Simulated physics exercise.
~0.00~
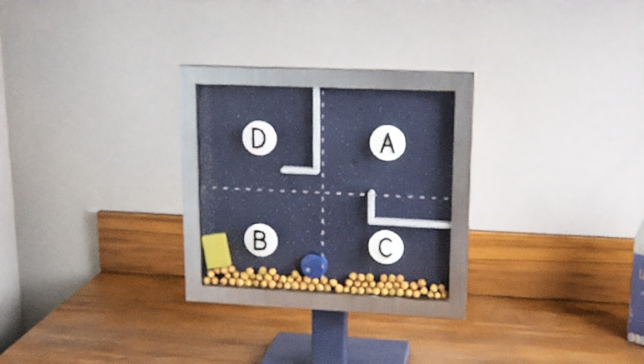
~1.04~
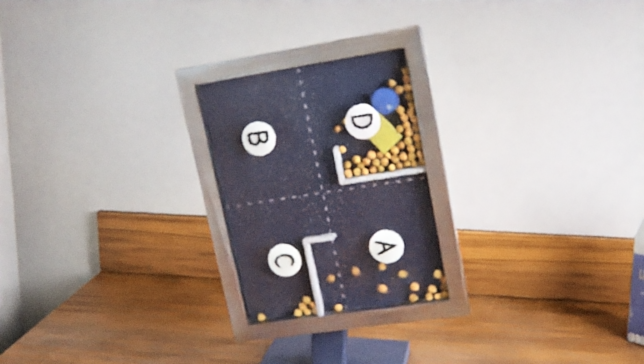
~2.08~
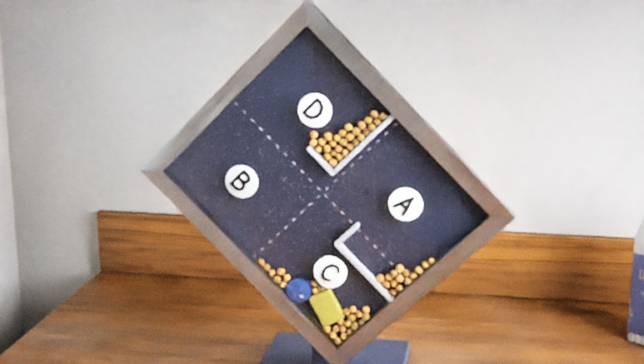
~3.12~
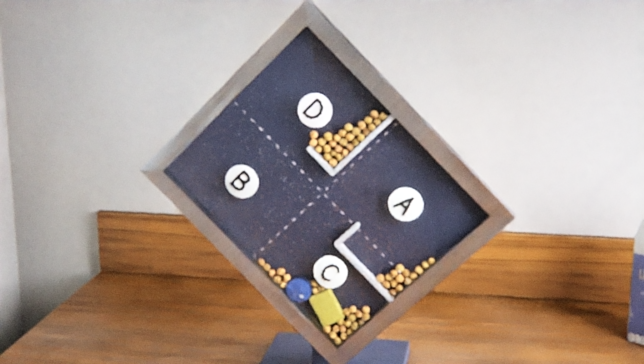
At the start, a framed dark case stands upright on a wooden surface, with wooden beads, a blue disc and a yellow block along its bottom edge. The case turns anticlockwise, carrying its lettered quarters around. When D reaches the upper right, most of the beads are heaped there on a pale ledge with the disc and block, while others lie low in A and C. The case turns further until it rests on a slant, corner down. Many beads stay on D's ledge, others settle around the bottom, and the disc and block lie still in C.
